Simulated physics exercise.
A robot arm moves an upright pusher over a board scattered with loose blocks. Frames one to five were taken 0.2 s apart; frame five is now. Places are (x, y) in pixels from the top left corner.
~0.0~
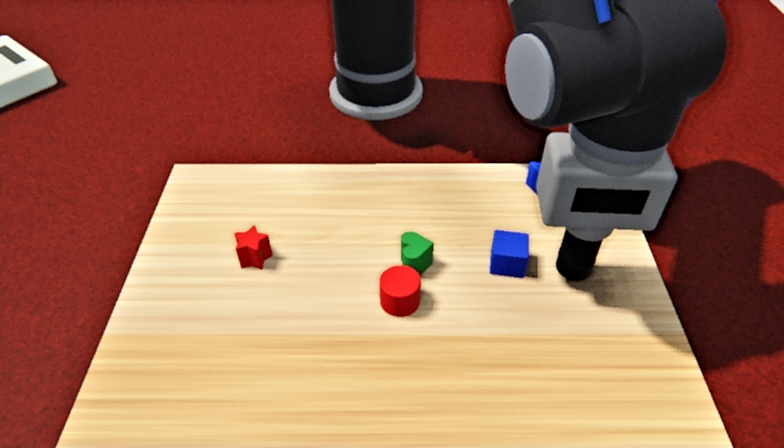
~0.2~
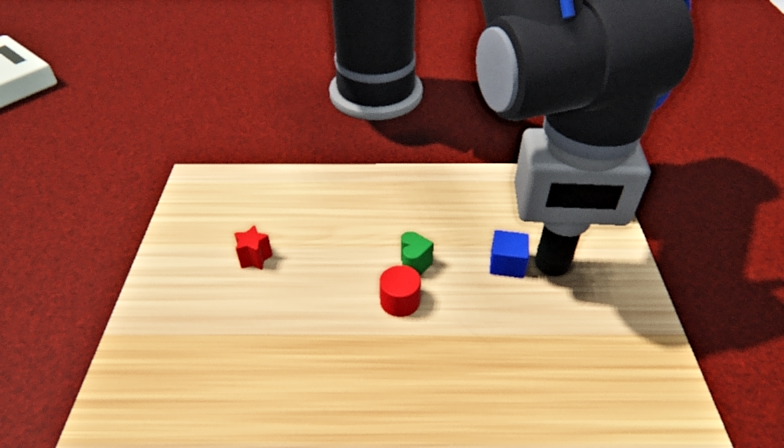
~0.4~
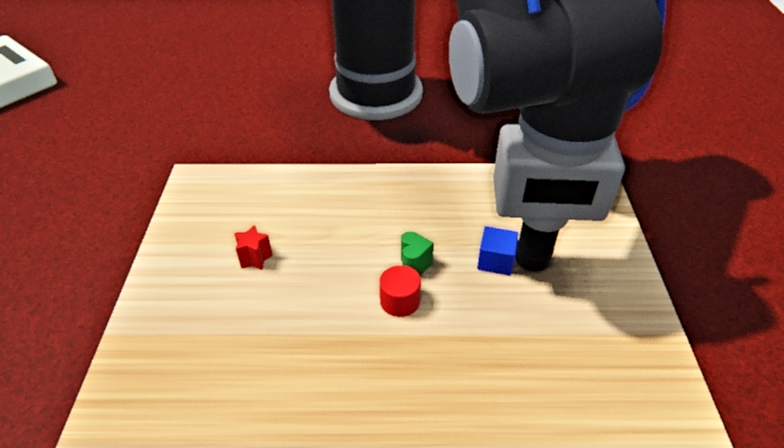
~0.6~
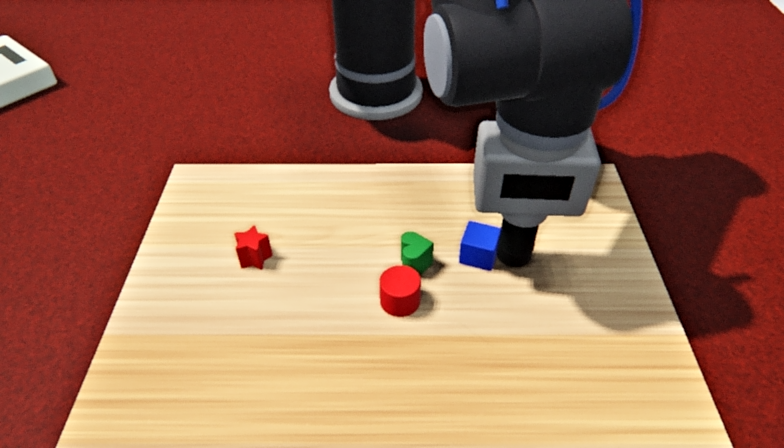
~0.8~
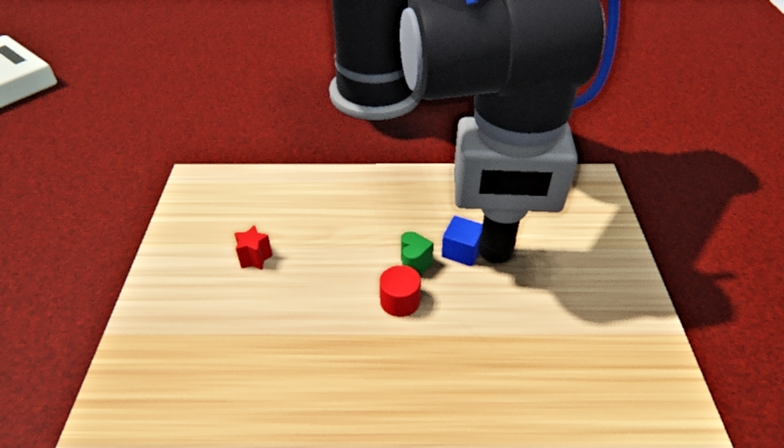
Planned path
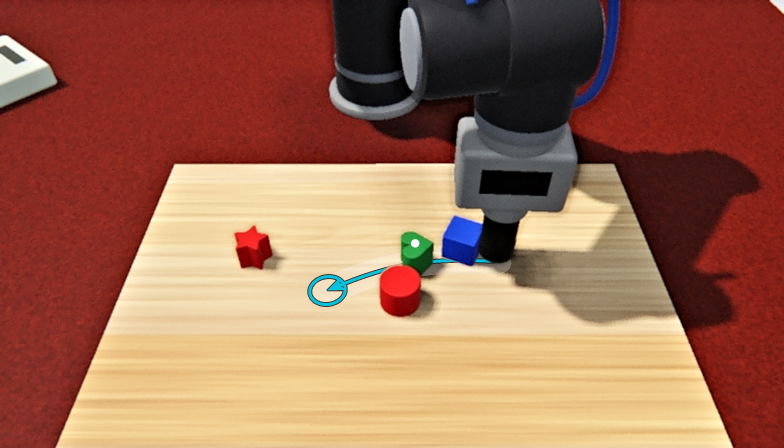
On a pale wooden board over a red surface, seen from above at an angle by a still camera, small blocks lie scattered. A red star sits at left, a green heart and a red cylinder near the middle, and a blue cube to their right, beside a grey and black robot arm. The arm slides its black tip left, meets the cube and pushes it toward the unmoving heart.
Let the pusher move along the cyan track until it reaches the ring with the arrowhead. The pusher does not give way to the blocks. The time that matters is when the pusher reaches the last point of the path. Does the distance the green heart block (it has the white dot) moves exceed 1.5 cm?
Yes, that is how it ends up.
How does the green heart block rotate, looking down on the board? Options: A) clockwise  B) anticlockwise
A.
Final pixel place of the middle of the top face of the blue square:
If I read the scene right, the answer is (418, 217).
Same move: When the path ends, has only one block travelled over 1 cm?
No
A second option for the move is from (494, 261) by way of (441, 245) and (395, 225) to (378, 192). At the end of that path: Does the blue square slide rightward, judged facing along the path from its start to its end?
No, it doesn't check out.
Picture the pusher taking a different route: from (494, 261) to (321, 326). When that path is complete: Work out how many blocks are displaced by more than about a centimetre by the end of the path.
Blocks moved: Two.
The line goes from (494, 261) over (409, 265) to (328, 290); the dot is on the green heart block.
The first path, step by step. One third of the way, pusher (438, 252); green heart block (402, 244); blue square (421, 218), turned 45° clockwise.
Two thirds of the way, pusher (381, 261); green heart block (345, 248), turned 30° clockwise; blue square (418, 217), turned 55° clockwise.
At the end, pusher (326, 281); red circle unmoved; green heart block (311, 248), turned 105° clockwise; blue square (418, 217), turned 55° clockwise.
